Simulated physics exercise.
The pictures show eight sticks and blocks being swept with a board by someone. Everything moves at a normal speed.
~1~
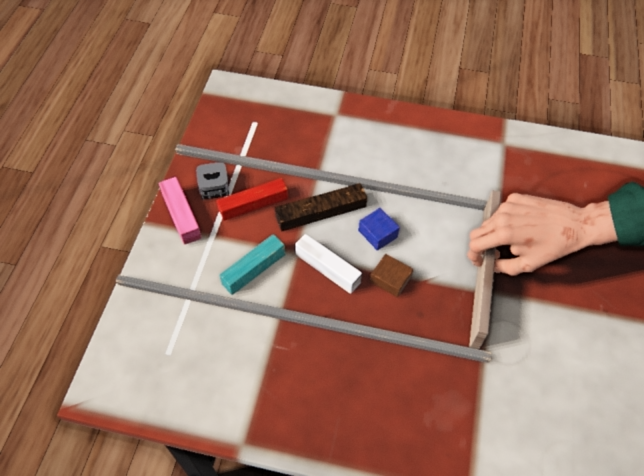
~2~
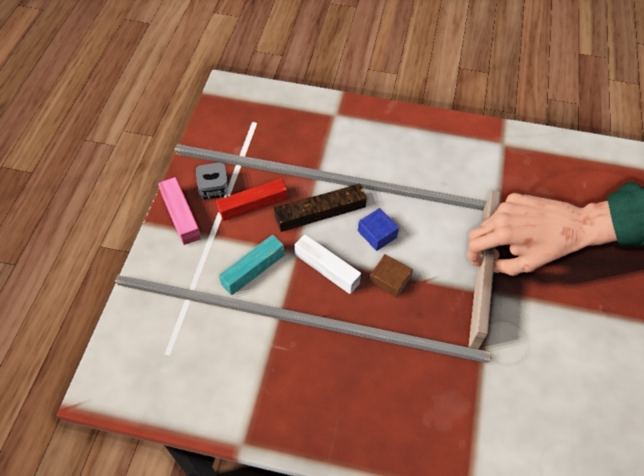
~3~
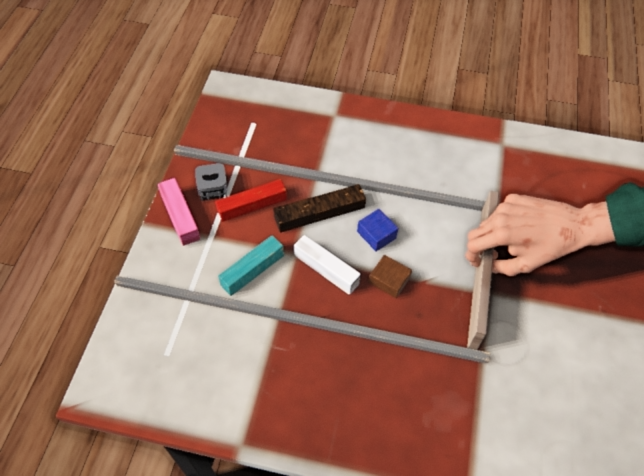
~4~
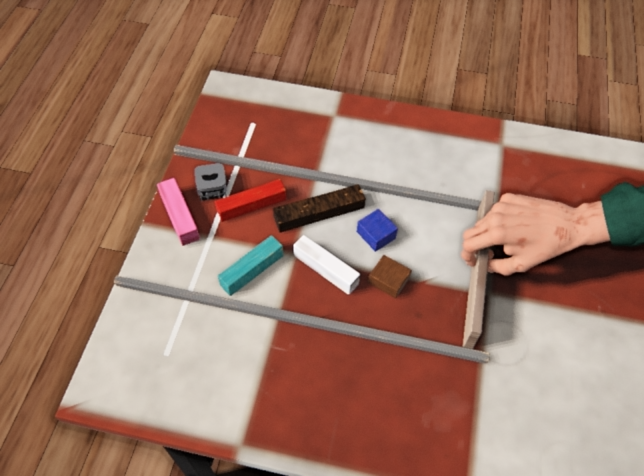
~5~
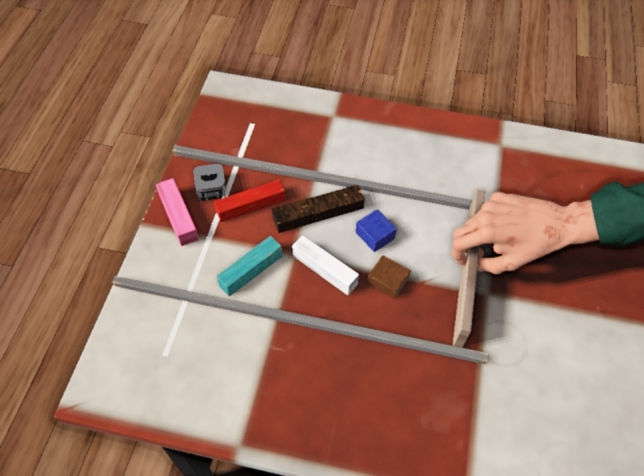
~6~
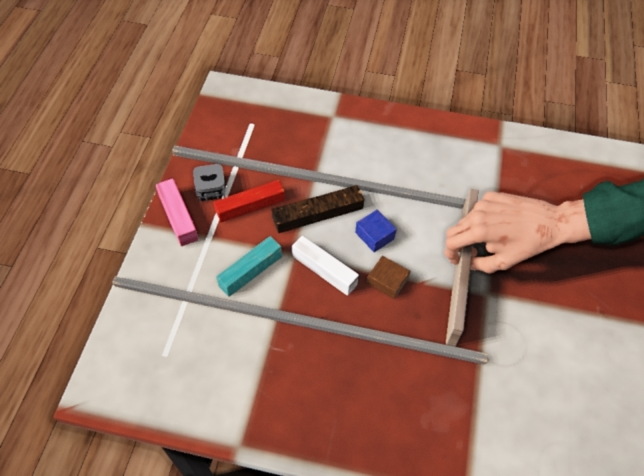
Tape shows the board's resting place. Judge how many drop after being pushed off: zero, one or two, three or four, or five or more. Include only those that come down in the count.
Lost: One or two.
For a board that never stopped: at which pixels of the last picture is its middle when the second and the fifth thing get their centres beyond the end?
Its middle is near (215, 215) and then near (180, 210).
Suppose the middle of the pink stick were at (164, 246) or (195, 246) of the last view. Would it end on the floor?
The pink stick would stay in place in the first case and stay in place in the second.
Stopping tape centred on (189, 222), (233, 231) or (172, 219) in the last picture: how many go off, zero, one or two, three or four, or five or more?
Per place, in order: 3 or 4; not one; more than four.
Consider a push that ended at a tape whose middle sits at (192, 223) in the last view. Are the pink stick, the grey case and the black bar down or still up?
What happens: The pink stick goes down, the grey case goes down, the black bar does not come off.
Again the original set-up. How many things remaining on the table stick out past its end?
In total, 3 of them.
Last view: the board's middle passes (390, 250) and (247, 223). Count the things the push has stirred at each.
The counts are 3 and 8.
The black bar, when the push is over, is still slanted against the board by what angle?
I'd estimate about 40 degrees.
A little later, none off yet; pink stick at rest near (177, 212); grey case at rest near (210, 183); red bar at rest near (250, 201).
Next, none off yet; pink stick at rest near (177, 212); grey case moving near (207, 180); red bar shifted a little near (239, 190).
When it is over, the number that fall off is one or two; down, pink stick.
